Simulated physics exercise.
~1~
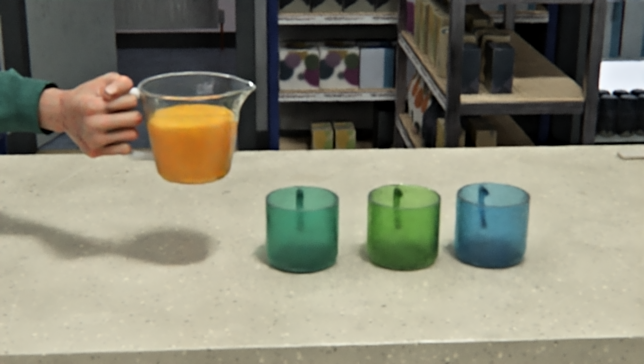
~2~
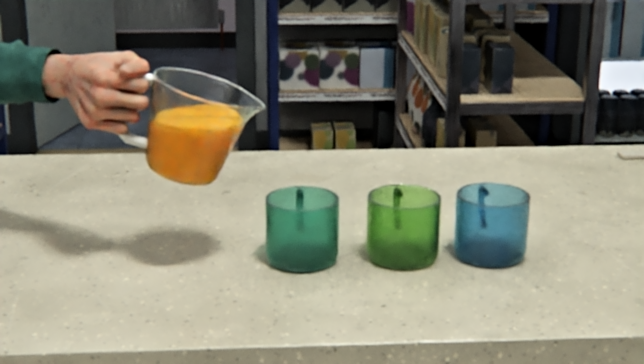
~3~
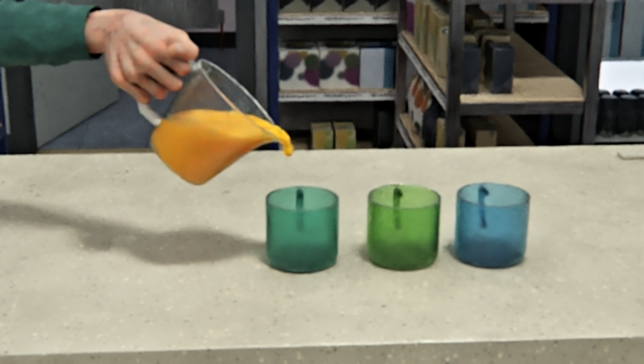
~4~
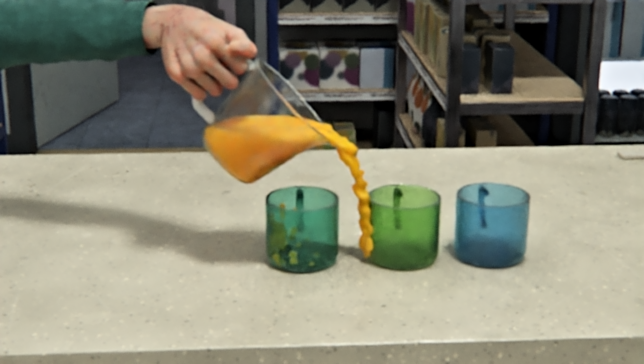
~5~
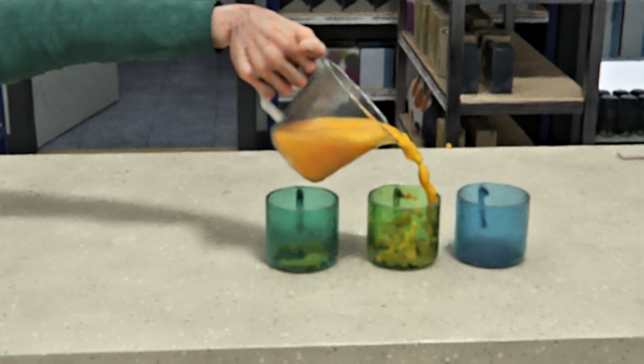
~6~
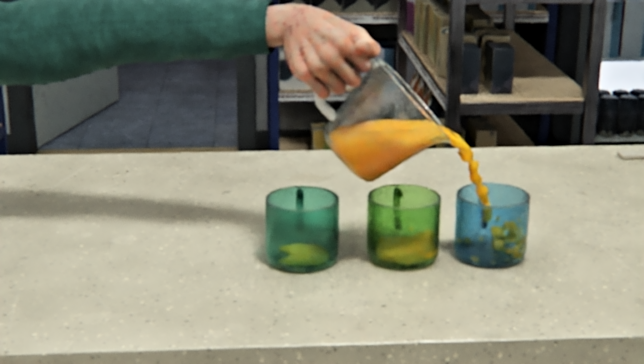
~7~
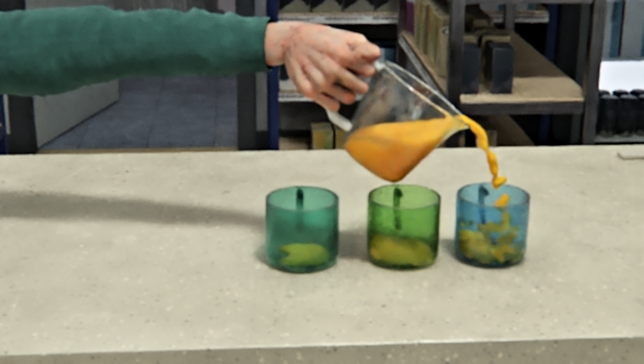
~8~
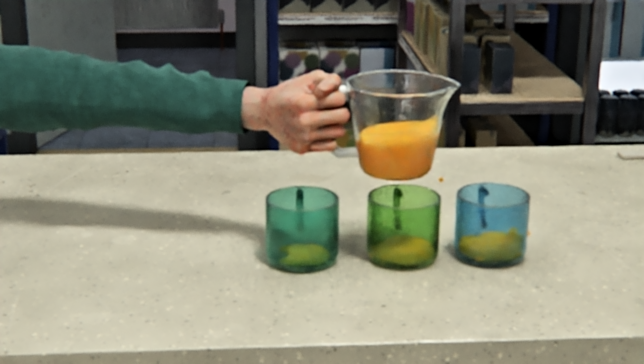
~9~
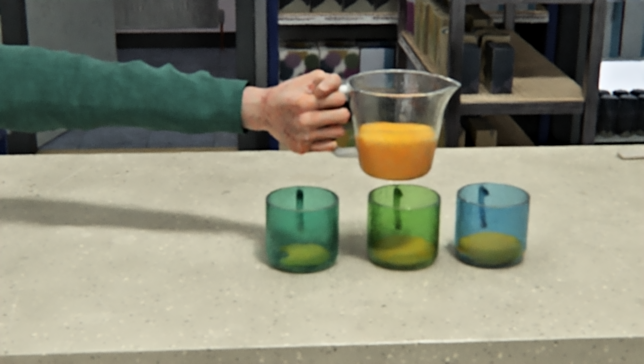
A hand tilting a glass jug, pouring orange juice into teal, green and blue cups from left to right, then righting it.
